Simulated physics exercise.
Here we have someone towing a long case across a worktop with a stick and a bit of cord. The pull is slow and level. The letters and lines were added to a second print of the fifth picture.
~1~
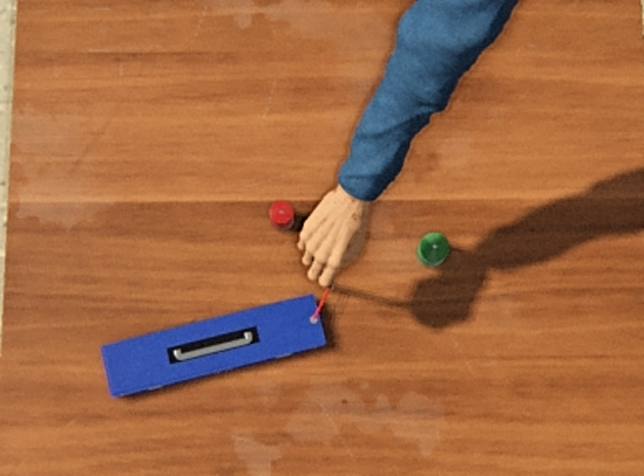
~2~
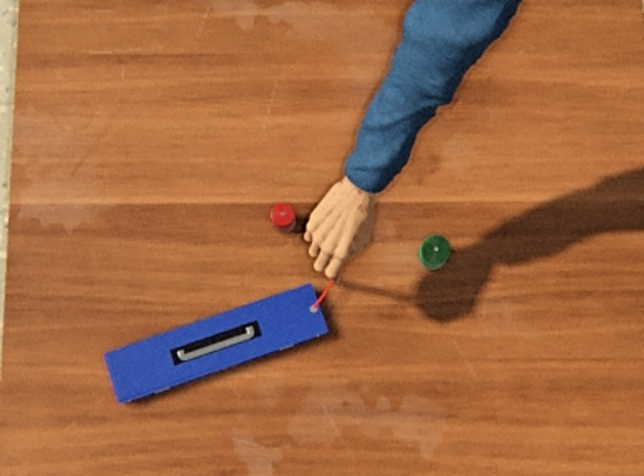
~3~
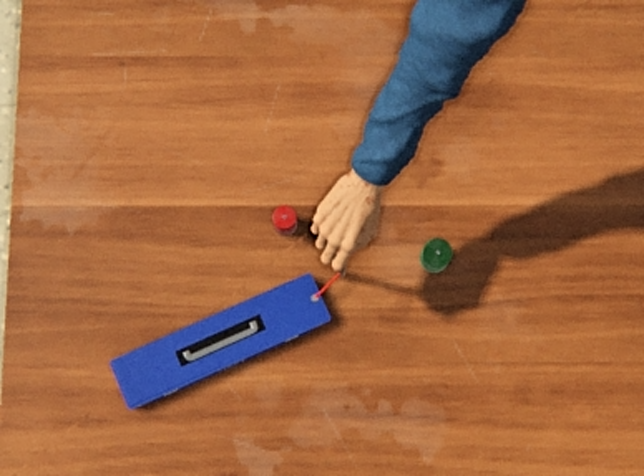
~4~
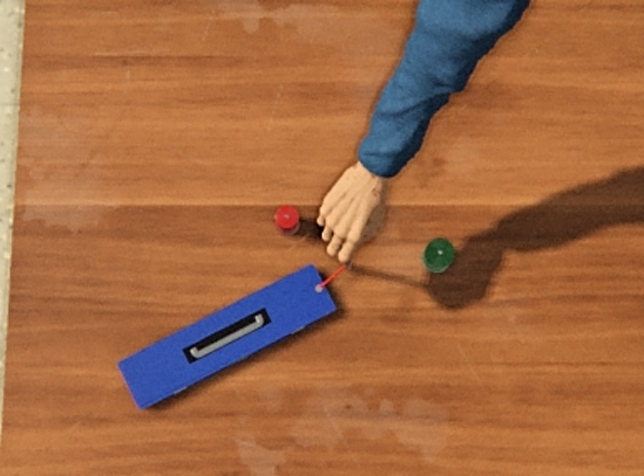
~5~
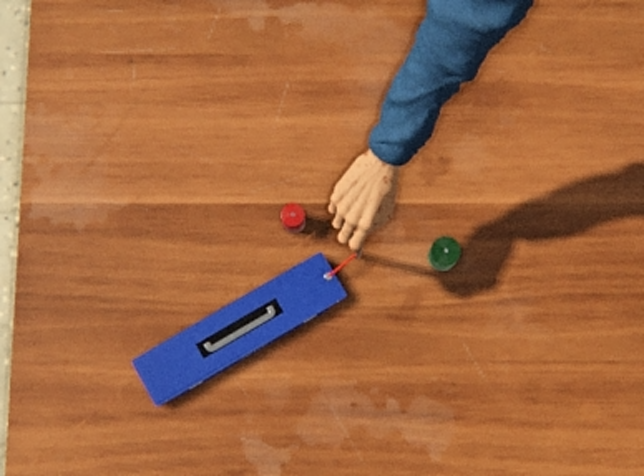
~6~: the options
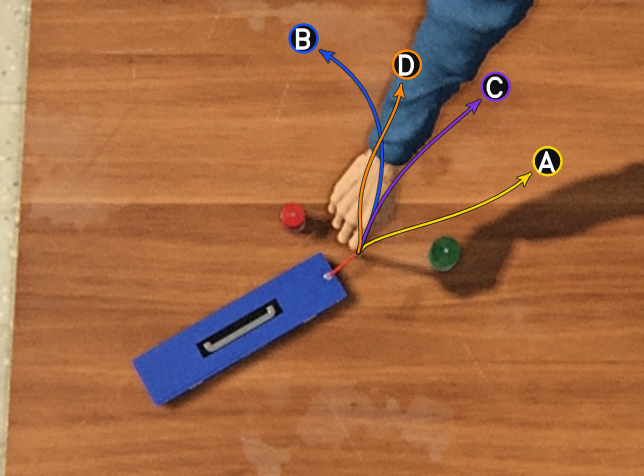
A hand in a blue sleeve slowly pulled a long blue case by a short red cord across a wooden tabletop, and the case swung to a steeper slant beside the red and green pieces.
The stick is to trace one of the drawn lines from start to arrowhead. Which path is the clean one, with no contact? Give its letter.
Path C.
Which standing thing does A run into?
The green candle.
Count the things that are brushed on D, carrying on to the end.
In all, one.
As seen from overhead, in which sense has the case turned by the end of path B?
On that path, anticlockwise.
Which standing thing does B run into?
The red candle.
On the copy, A from (358, 253) via (447, 217) to (531, 174); B from (358, 253) via (381, 141) to (320, 51); C from (358, 253) via (411, 163) to (480, 101); D from (358, 253) via (371, 160) to (401, 85).
On C. First, foot of the stick (391, 188), middle of the case (290, 282).
Then, foot of the stick (439, 137), middle of the case (342, 231).
Finally, foot of the stick (485, 96), middle of the case (388, 188); nothing has been touched.
By contrast, A meets the green candle; B meets the red candle; D meets the red candle.
